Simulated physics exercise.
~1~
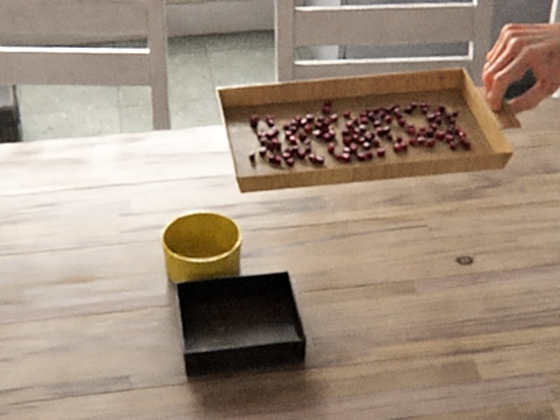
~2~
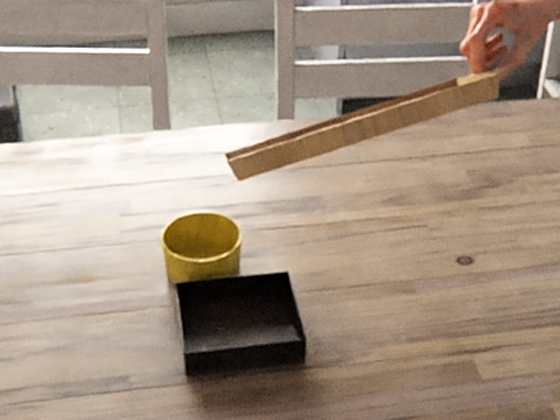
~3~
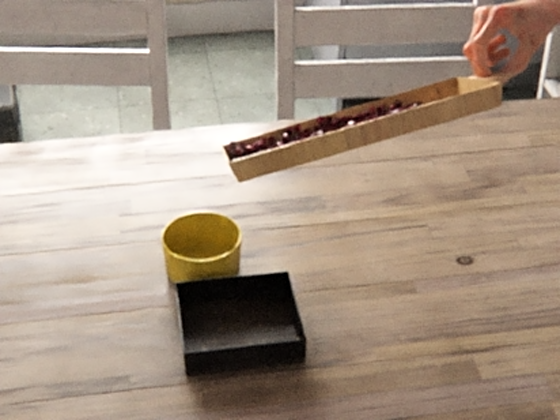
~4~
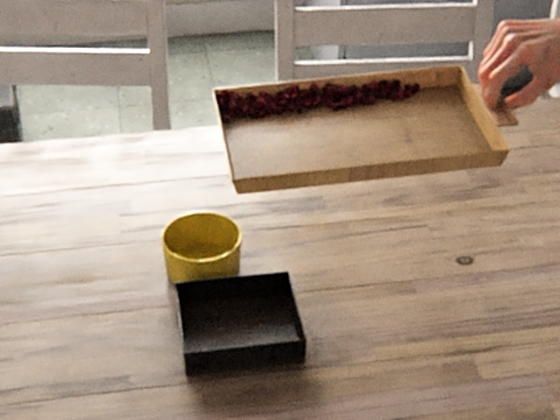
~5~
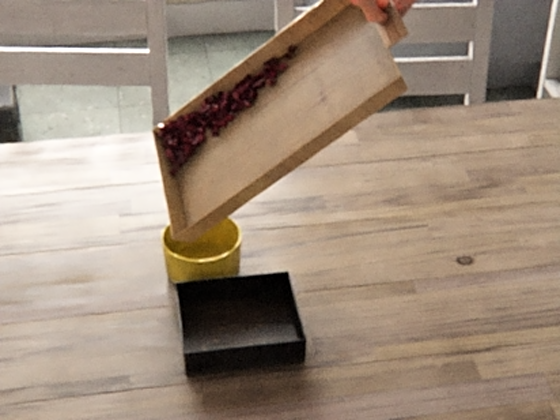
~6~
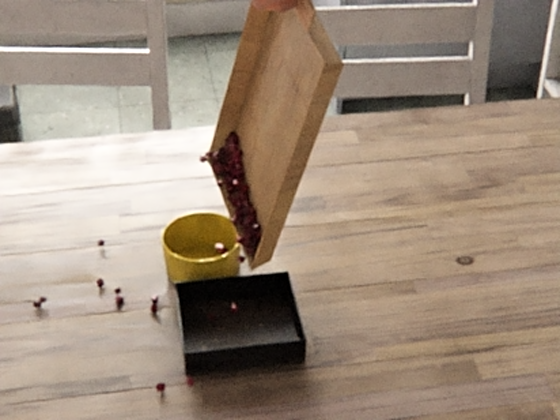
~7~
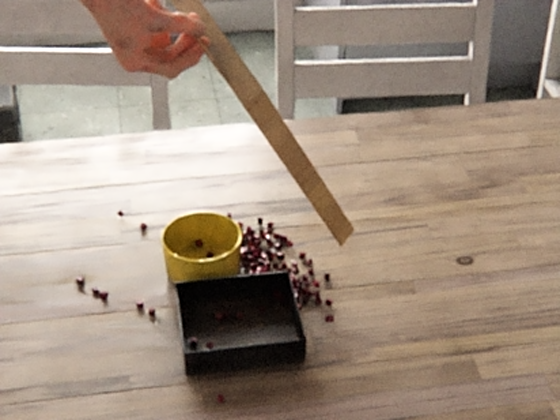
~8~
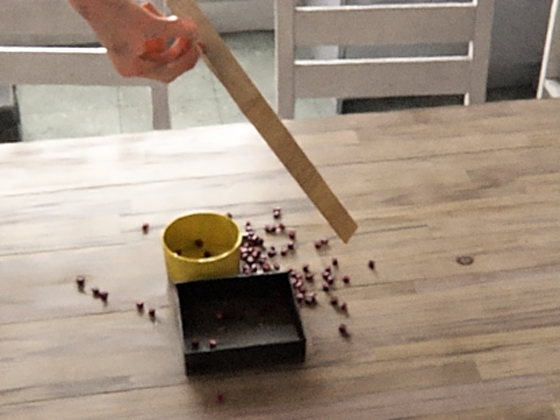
On a wooden table, a hand tips a tray of dark red cubes, spilling most outside the containers.
